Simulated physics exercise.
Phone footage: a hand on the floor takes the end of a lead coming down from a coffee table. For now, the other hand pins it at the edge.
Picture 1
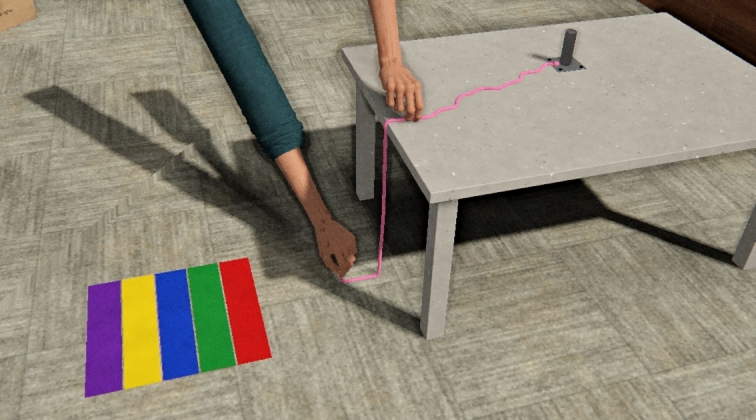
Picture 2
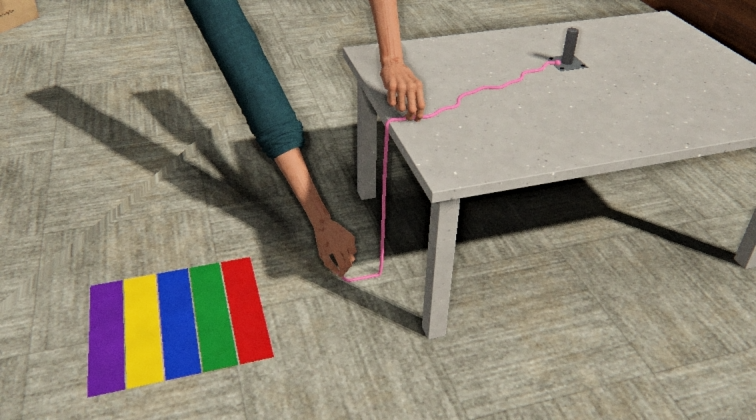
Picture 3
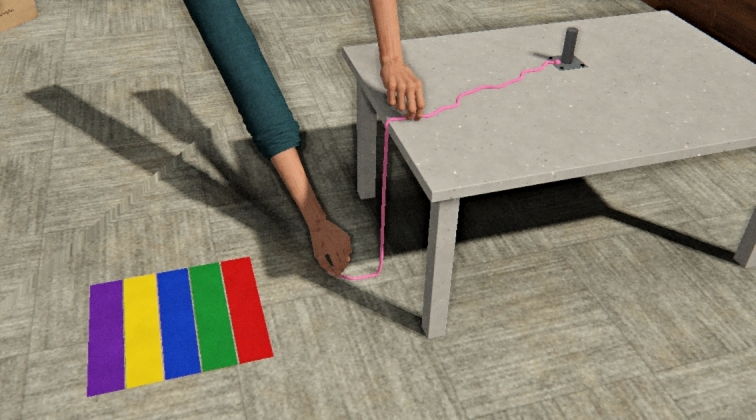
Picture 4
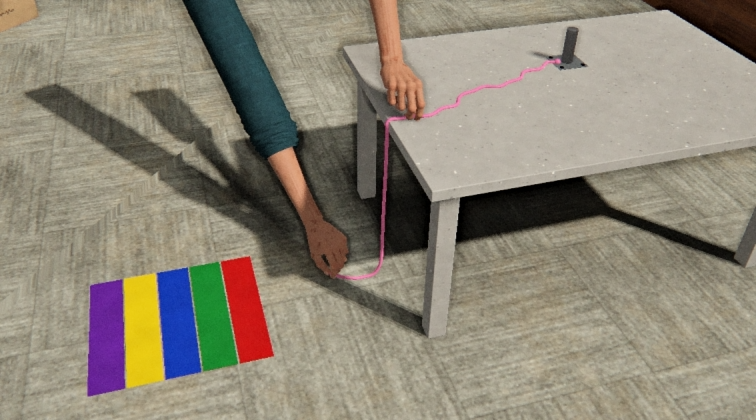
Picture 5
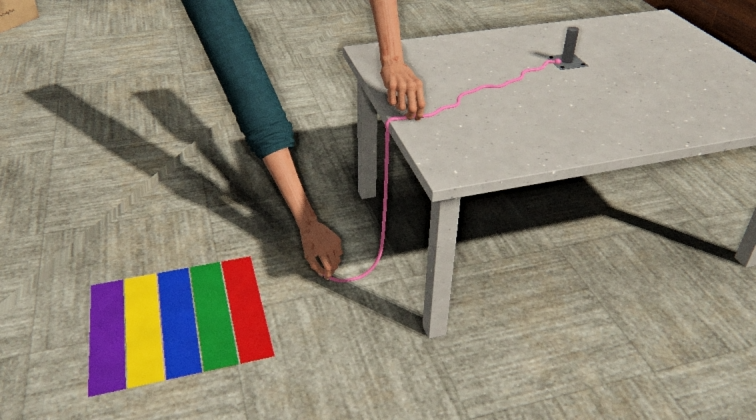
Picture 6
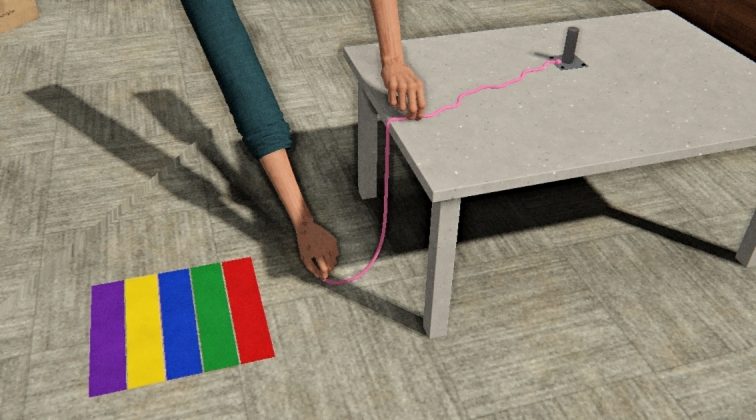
The video shows one hand pressing a pink cord against the edge of a gray table while the other, near the floor, holds its end and draws it slightly left, toward a panel of colored stripes.
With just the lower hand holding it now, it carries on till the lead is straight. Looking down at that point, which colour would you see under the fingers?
You would see green.
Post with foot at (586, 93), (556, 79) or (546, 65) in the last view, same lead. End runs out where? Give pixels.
Places per try: (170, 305); (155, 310); (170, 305).
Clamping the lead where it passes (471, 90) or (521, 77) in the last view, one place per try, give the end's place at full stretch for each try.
Approximately (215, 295) and (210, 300), respectively.
Early on, end near (268, 286); short of the strips.
Midway, end near (228, 294); over red.
At the end of the slack, end near (203, 299); over green. The green one.
